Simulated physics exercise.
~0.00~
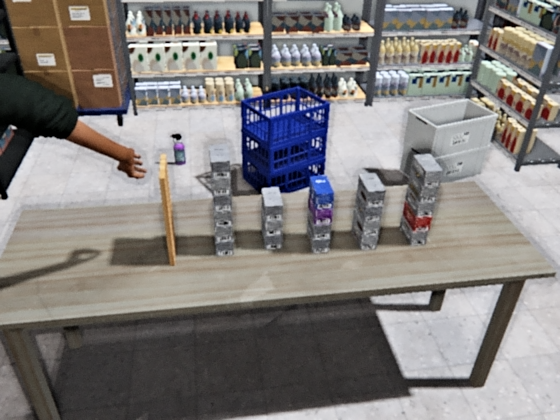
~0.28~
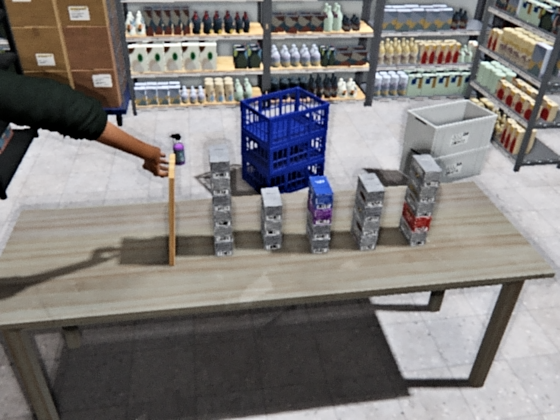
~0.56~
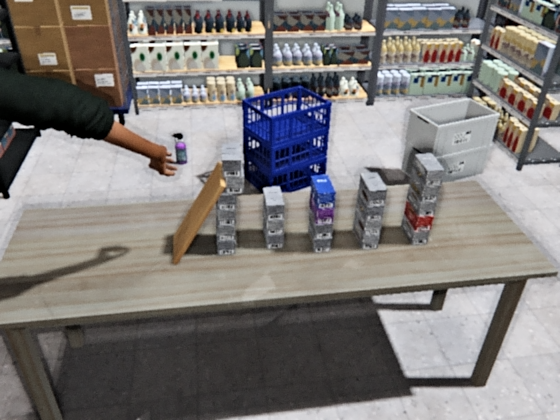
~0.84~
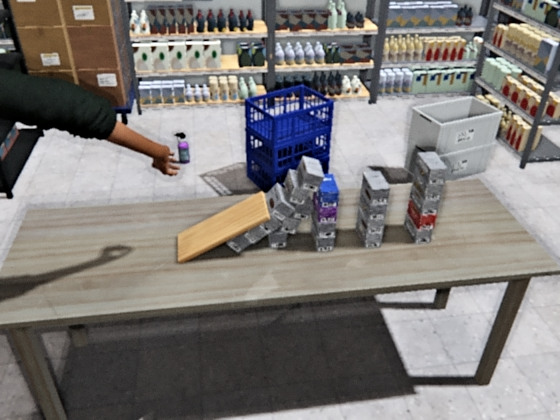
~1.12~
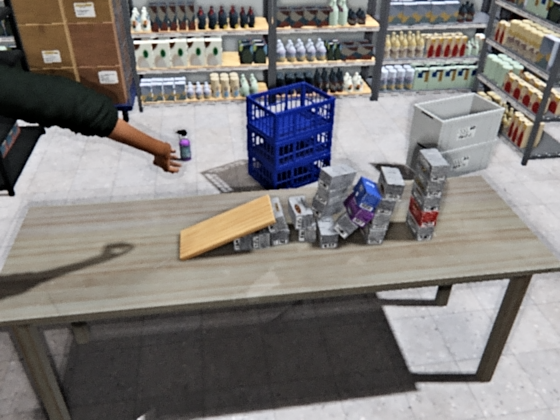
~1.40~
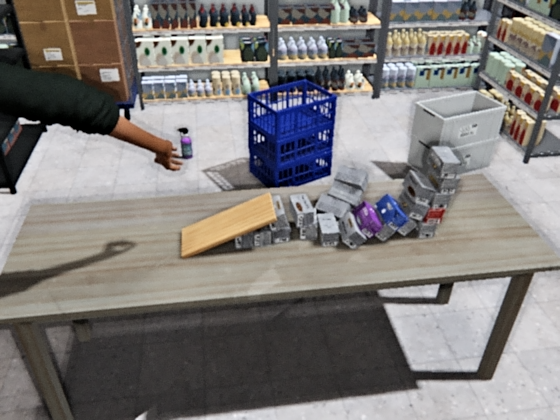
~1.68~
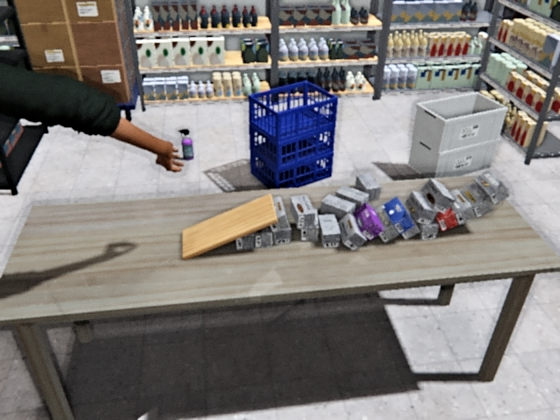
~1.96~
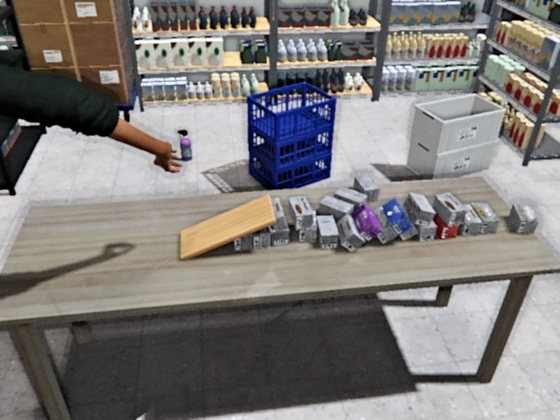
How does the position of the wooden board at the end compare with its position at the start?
At the start the board stands upright on the table to the left of the stacks. At the end it has tipped over to the right and lies at a slant, with its raised end resting on fallen packets.
The video shows a hand pushing the top of an upright wooden board on a table, tipping it right into a row of stacked small packets. The stacks topple one after another toward the right, leaving the packets strewn in a line beside the fallen board.
